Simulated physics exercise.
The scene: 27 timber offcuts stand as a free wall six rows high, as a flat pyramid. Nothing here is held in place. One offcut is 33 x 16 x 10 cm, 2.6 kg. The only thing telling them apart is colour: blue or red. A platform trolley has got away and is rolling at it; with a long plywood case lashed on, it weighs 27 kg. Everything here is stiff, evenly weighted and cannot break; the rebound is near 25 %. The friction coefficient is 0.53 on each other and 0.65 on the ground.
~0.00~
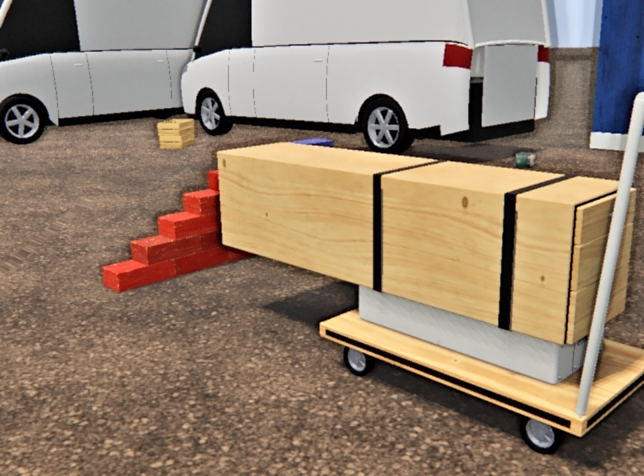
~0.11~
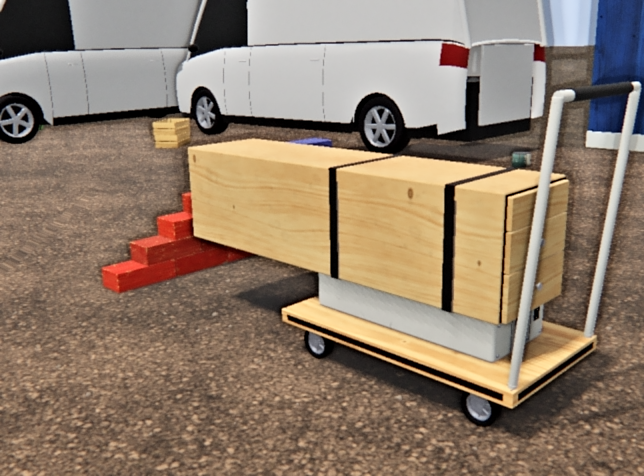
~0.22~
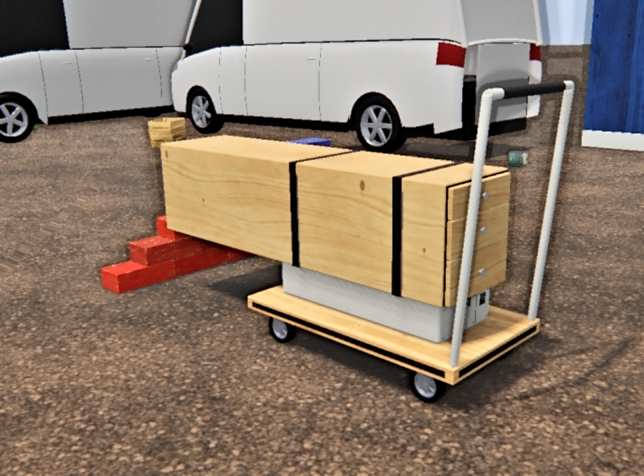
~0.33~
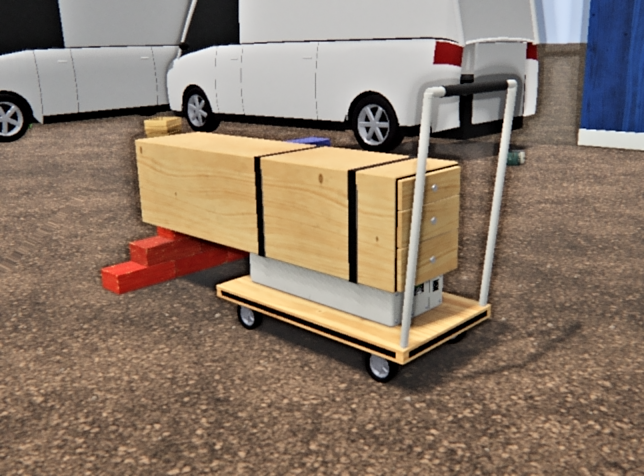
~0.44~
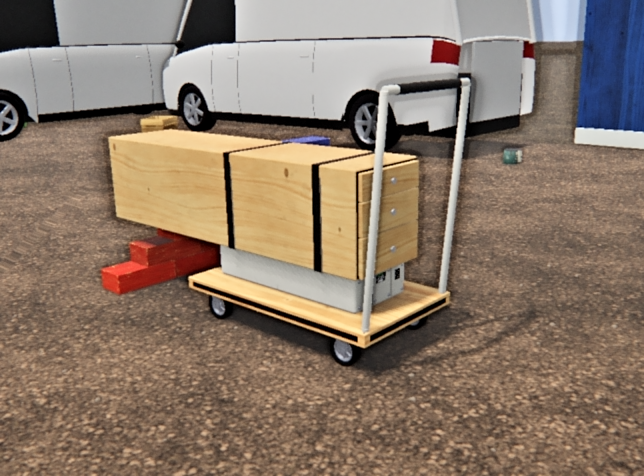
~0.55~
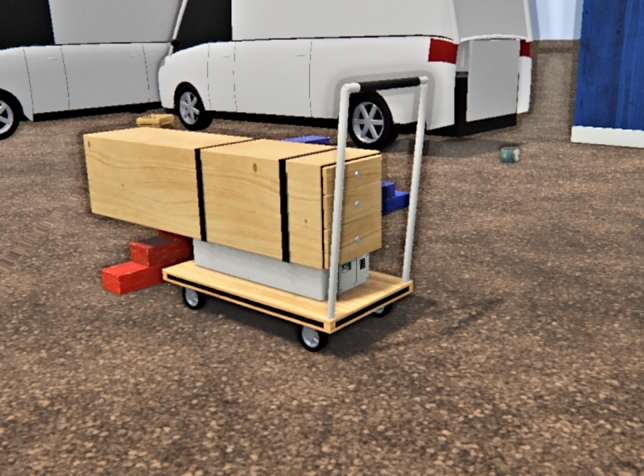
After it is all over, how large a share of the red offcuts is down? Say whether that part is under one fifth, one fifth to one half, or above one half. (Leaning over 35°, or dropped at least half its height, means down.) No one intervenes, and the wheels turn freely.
I expect the share ending down to be a fifth to half.
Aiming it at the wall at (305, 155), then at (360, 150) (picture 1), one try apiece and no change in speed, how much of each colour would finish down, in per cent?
First try then second: Red 10 and 0, blue 30 and 20 per cent.
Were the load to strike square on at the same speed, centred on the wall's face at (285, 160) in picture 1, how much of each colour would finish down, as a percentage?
Red 10 %, blue 30 %.
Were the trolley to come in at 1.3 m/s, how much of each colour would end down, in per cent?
Down at the end: Red 0 per cent, blue 0 per cent.
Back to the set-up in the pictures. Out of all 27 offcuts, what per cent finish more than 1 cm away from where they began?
That makes 35 percent.
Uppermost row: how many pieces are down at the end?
1.
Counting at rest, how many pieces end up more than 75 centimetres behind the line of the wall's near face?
About 0 pieces.
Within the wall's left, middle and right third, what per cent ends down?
Per cent by third - left: 30; middle: 10; right: 0.
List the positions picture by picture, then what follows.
In the first picture (pixels give the middle of a visible side; the camera moves round a little), load (227, 182) 64 cm short of the wall; top red offcut (216, 182); none has stirred.
In the second picture, load (197, 176) 41 cm short of the wall.
In the third picture, load (169, 171) 19 cm short of the wall.
In the fourth picture, load (144, 166) 28 mm into the wall's line; one has shifted.
In the fifth picture, load (117, 163) 23 cm into the wall's line; movement in 2 of them.
In the sixth picture, load (92, 160) 42 cm into the wall's line; movement in 3 of them.
After 0.80 s, load 81 cm past the wall's line, still rolling; none of the 9 red offcuts down (0 of 27 in all colours); top red offcut 5° from how it stood; top blue offcut 23 mm from its place.
After 1.02 s, load 94 cm past the wall's line, still rolling; 2 of the 9 red offcuts down (2 of 27 in all colours); top red offcut 5° from how it stood; top blue offcut 4° from how it stood.
After 1.60 s, load 96 cm past the wall's line, still rolling; 3 of the 9 red offcuts down (4 of 27 in all colours); top red offcut 47° from how it stood, 24 cm lower; top blue offcut on its side.
In the end (2.3 s), load 92 cm past the wall's line, still rolling; 3 of the 9 red offcuts down (4 of 27 in all colours); top red offcut on its side; top blue offcut upside down. That is 33 per cent. From the last view, middles, top red offcut near (226, 216), top blue offcut near (236, 216).
